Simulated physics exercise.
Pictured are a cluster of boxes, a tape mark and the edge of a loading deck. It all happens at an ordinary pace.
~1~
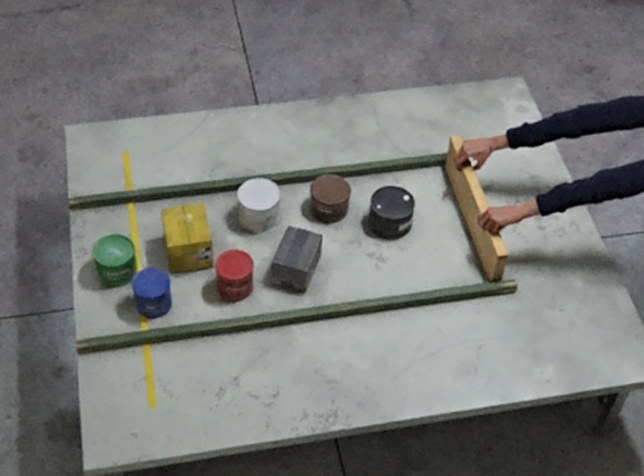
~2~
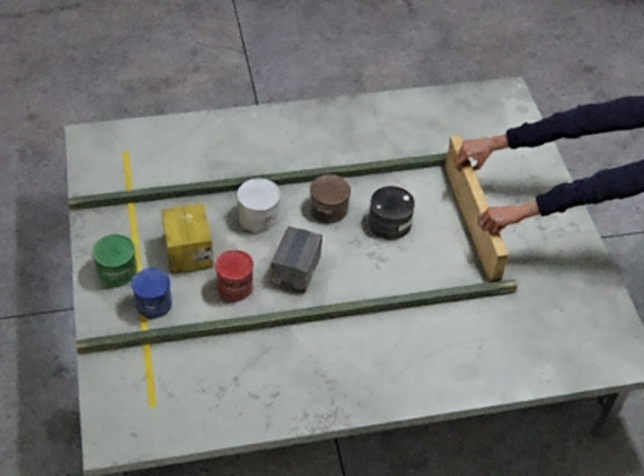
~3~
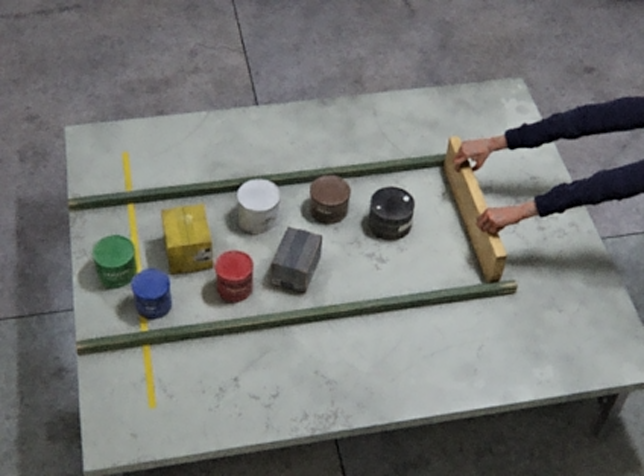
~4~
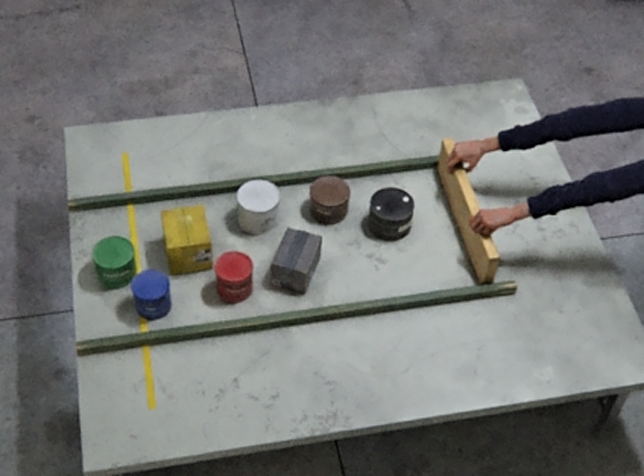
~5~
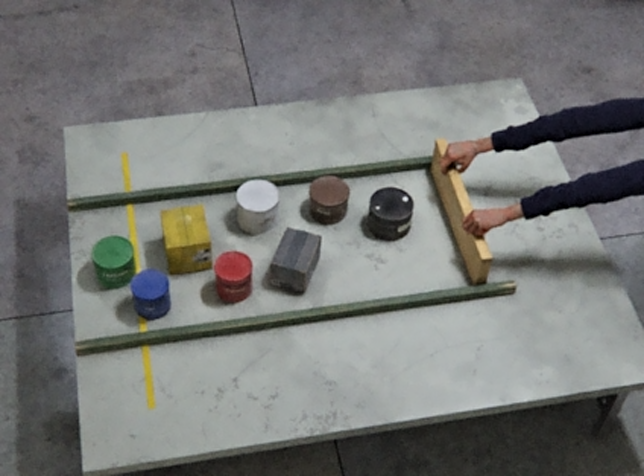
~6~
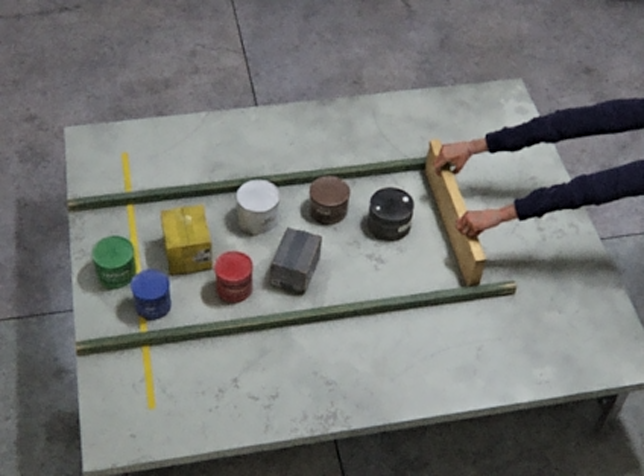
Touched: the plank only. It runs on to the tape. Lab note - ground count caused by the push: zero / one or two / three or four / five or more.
Count: Three or four.
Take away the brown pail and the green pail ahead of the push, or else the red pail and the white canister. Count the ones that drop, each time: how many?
You'd see 2 fallen, and 2 in the other try.
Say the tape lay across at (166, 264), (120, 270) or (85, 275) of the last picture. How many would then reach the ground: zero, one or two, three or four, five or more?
Going through the places as listed, I'd say just one or two, then more than four, then five or more.
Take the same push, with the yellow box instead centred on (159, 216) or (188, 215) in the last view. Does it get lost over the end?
The yellow box is gone the first time and is gone the second time.
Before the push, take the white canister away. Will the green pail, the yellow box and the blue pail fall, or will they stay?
In that case the green pail winds up down, the yellow box winds up down, and the blue pail winds up down.
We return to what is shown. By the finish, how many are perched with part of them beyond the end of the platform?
2 is the number.
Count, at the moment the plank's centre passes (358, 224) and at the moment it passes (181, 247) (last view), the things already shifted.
I make it 2 at the first spot and 8 at the other.
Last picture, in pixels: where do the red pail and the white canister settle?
The red pail ends up near (82, 299), and the white canister near (71, 231).
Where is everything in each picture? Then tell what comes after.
Green pail (116, 261); blue pail (153, 293); yellow box (188, 238); plank (475, 208); tape (138, 266), in the first frame.
Blue pail (152, 293); white canister (259, 206), in the second frame.
Yellow box (187, 239); red pail (235, 277), in the third frame.
Green pail (115, 263); plank (466, 210), in the fourth frame.
Blue pail (151, 295); black canister (390, 214), in the fifth frame.
Green pail (115, 263); blue pail (152, 295); yellow box (187, 240); plank (453, 212); tape (137, 268), in the sixth frame.
Soon after, none off yet; green pail at rest near (115, 263); blue pail at rest near (152, 295); yellow box at rest near (187, 240).
After that, none off yet; green pail moving near (111, 265); blue pail at rest near (152, 295); yellow box displaced a little near (161, 252).
In the end, the number that fall off is three or four; gone, yellow box, blue pail and green pail.
